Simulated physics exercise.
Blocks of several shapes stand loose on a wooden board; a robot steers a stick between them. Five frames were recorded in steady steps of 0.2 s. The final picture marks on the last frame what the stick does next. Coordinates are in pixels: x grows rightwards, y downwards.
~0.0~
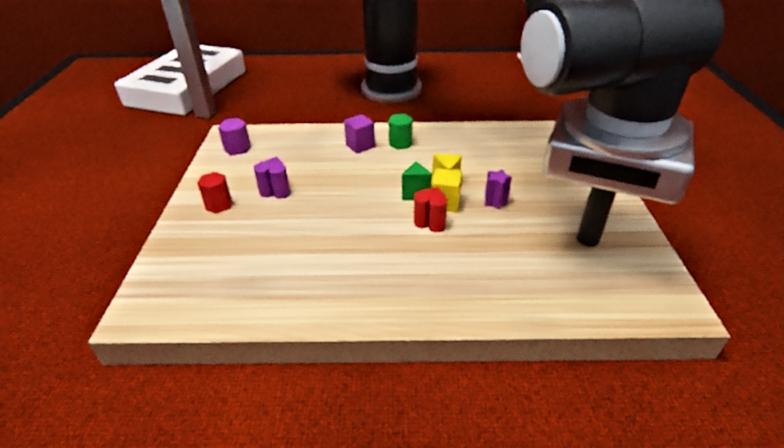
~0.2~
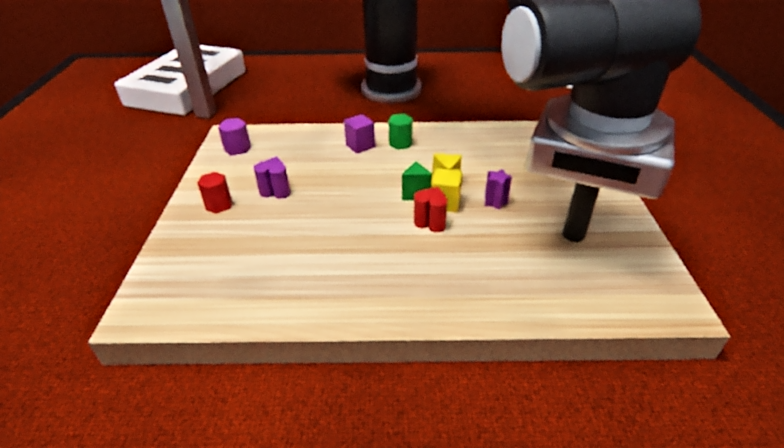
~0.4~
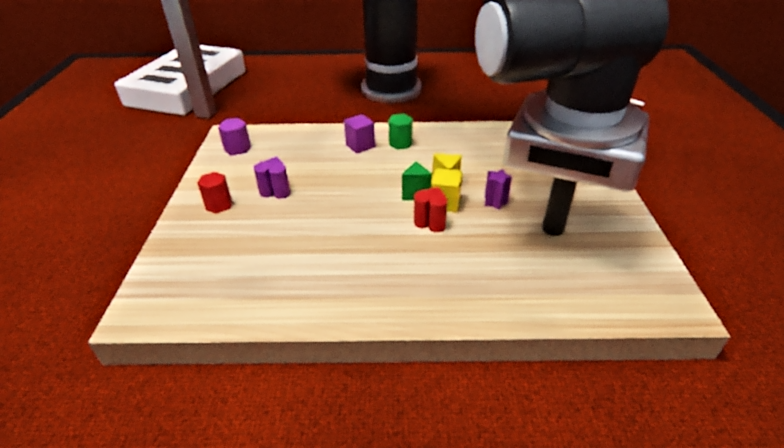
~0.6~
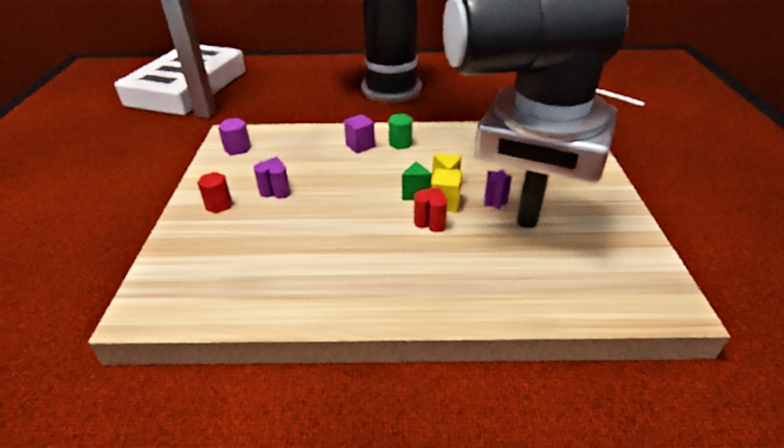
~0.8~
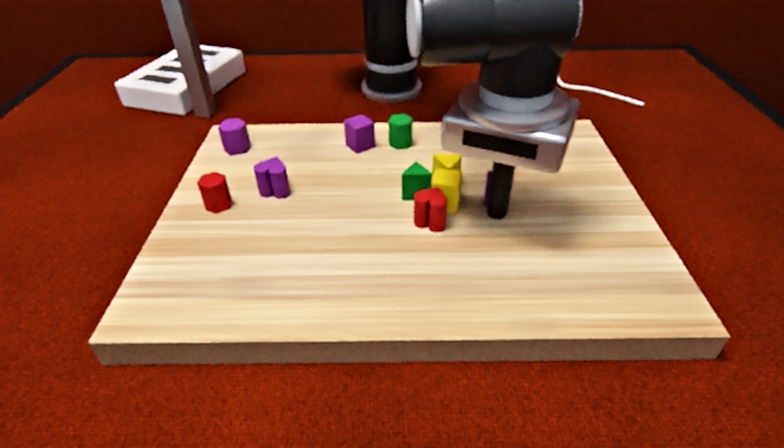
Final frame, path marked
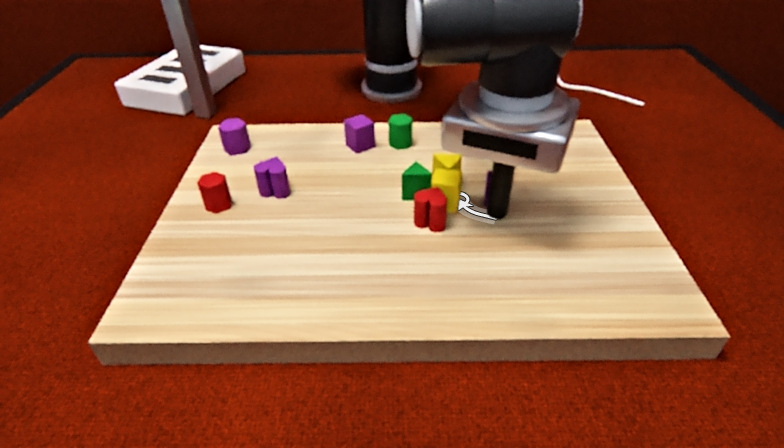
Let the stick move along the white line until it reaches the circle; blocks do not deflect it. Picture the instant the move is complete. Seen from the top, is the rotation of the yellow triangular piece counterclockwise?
No, it doesn't check out.
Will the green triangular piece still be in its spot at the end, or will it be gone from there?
Somewhere new.
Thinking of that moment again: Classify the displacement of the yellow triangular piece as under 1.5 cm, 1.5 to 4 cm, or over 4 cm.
The answer will be the short band, under 1.5 cm.
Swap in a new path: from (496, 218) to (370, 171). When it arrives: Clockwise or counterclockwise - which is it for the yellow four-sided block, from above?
Looking down: Anticlockwise.
The drawn path runs from (496, 218) through (480, 214) and (466, 208) to (458, 199).
On the path given first. Halfway along, stick (472, 206); nothing pushed yet.
At the end, stick (459, 194); green triangular piece (407, 167); yellow four-sided block (436, 172), turned 25° anticlockwise; yellow triangular piece (446, 156), turned 30° clockwise; purple star block not moved.
